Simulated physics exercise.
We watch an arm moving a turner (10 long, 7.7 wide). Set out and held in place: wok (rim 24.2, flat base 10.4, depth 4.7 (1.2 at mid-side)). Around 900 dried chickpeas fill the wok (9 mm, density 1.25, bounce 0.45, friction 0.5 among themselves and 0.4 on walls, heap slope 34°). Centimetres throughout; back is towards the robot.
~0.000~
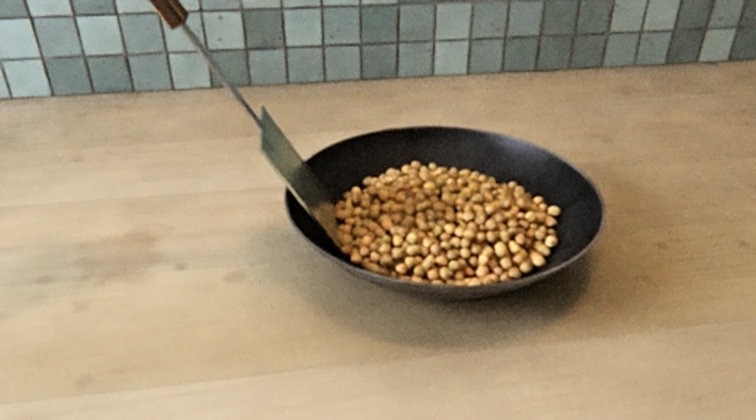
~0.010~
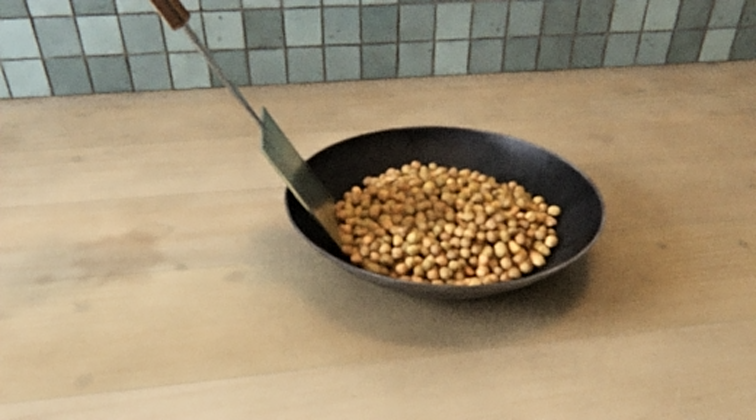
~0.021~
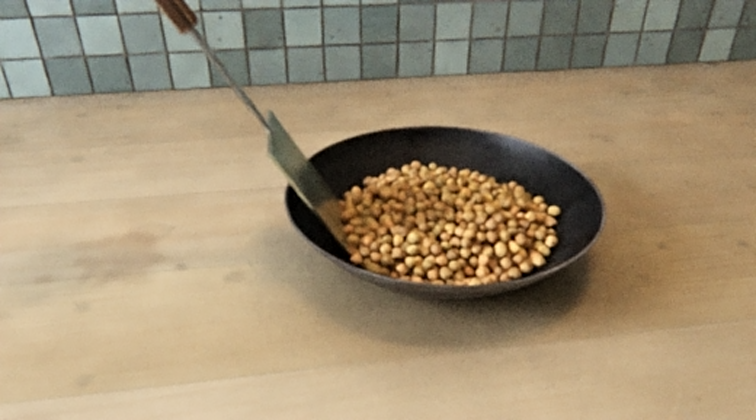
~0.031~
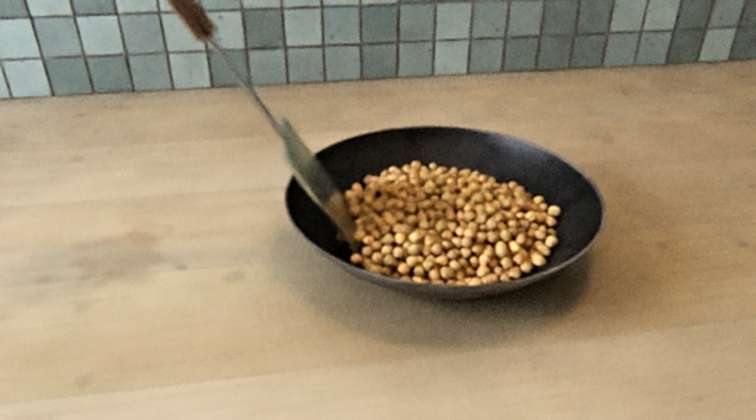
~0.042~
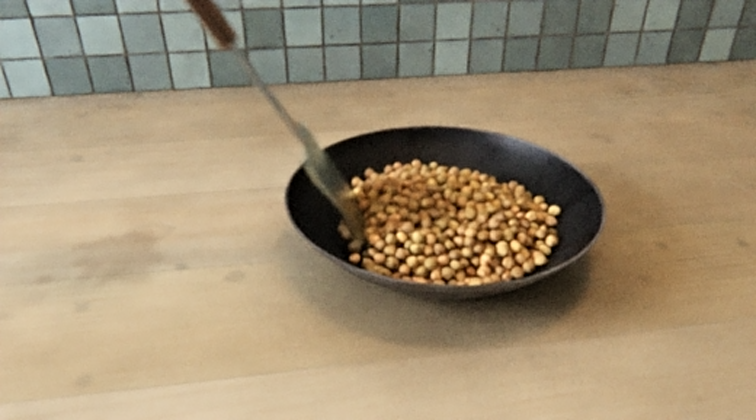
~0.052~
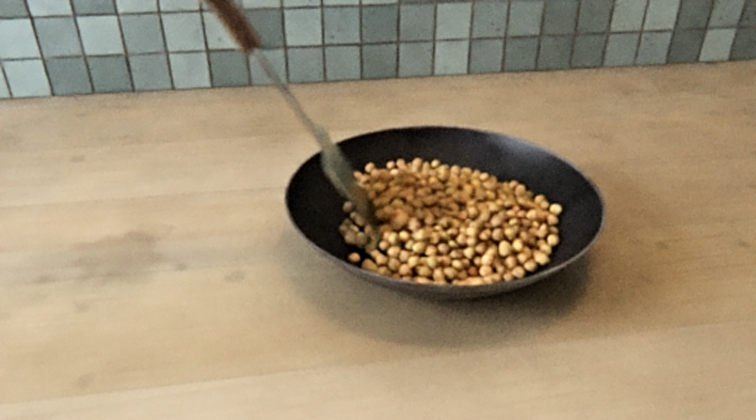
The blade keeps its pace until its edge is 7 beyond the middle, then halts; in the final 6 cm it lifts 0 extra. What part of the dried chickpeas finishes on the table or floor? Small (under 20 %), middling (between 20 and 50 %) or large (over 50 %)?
On the table or floor the share is middling, between 20 and 50 %.
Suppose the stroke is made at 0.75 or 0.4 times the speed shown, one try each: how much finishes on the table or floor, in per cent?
Some 30 and 20 per cent.
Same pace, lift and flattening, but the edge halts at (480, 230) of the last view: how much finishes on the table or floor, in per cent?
Some 10 per cent.
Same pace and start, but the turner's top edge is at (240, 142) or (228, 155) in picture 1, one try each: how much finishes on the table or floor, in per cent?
Some 30 and 30 per cent.
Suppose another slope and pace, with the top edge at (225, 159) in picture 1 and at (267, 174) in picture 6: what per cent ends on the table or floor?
Some 15 per cent.
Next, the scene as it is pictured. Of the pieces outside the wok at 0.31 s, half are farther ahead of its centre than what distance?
Some 20 cm.
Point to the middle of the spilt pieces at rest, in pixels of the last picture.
Near (718, 209).
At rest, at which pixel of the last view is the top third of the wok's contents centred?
At about (520, 197).
By 0.08 s, sloping 60°, highest piece 7 above the table; 900 in the wok.
By 0.10 s, sloping 60°, highest piece 10 above the table; 900 in the wok.
By 0.31 s, sloping 60°, highest piece 22 above the table; 526 in the wok, 267 on the table or floor, 107 on the blade or in flight.
By 1.36 s, sloping 60°, highest piece 4 above the table; 525 in the wok, 375 on the table or floor.
Final count, 525 in the wok, 375 on the table or floor. That is 42 % on the table or floor.
